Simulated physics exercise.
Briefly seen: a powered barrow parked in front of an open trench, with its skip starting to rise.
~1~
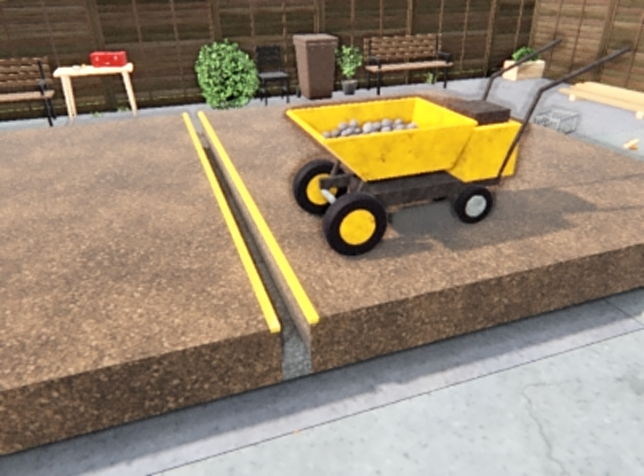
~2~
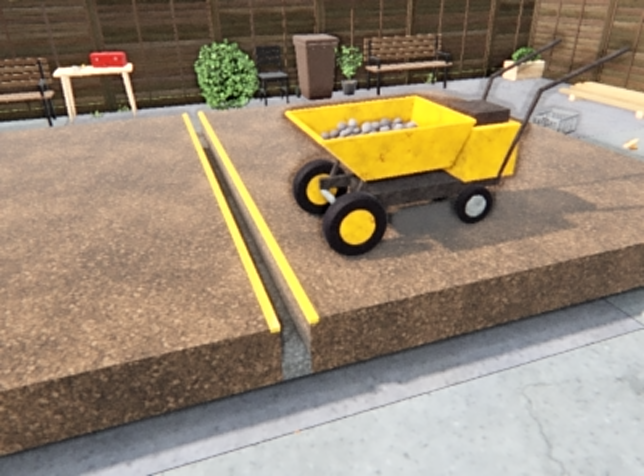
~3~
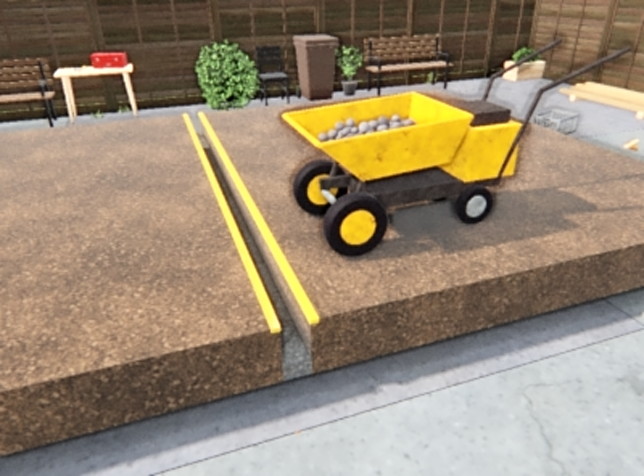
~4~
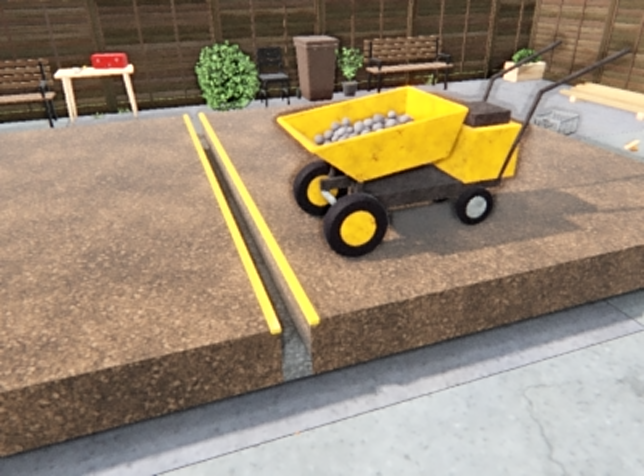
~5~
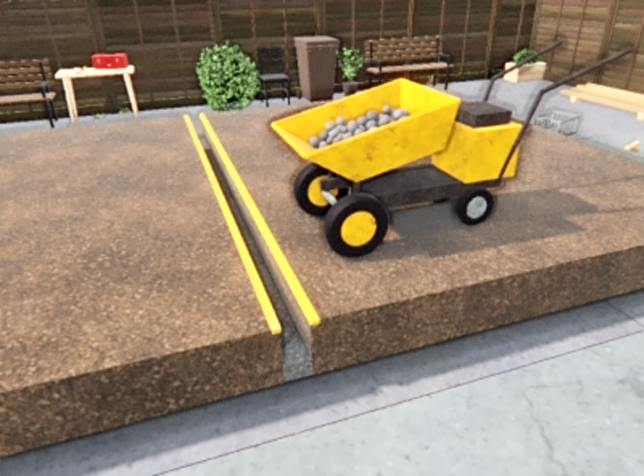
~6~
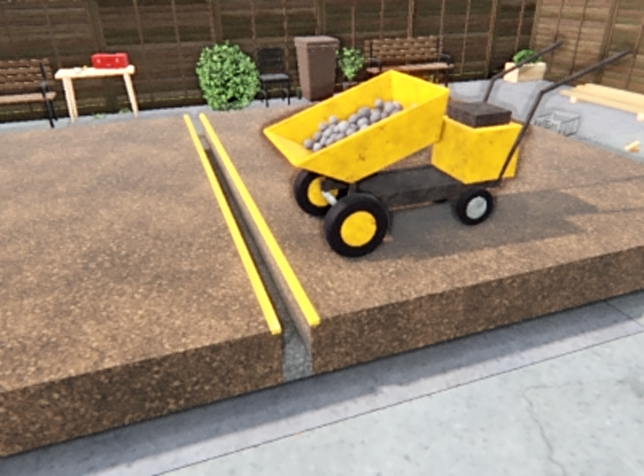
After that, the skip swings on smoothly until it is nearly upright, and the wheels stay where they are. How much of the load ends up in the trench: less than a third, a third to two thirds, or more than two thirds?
Less than a third.
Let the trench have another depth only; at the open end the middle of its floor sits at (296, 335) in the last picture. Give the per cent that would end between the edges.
Something like 10 %.
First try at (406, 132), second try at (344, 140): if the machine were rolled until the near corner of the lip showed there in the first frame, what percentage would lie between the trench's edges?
You'd see around 30 per cent the first time and around 50 per cent the second.
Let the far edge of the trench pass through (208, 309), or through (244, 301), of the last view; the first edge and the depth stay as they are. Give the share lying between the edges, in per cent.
Close to 100 per cent in the first, close to 50 per cent in the second.
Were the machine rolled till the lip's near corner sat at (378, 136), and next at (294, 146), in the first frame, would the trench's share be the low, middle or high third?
The middle third, then under a third.
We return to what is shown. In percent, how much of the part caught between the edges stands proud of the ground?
15 per cent or so.
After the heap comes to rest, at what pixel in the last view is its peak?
Approximate top: (214, 234).
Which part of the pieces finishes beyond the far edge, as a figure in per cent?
Around 80 per cent.
Soon after the last picture, skip tipped steeply; all in the skip.
A little later, skip tipped right over; about half in the skip; a stray few in or heaped over the trench; about half beyond it; a stray few falling.
Later still, skip tipped right over; a small part in the skip; a small part in or heaped over the trench; most beyond it.
At rest, skip tipped right over; a stray few in the skip; a small part in or heaped over the trench; most beyond it.
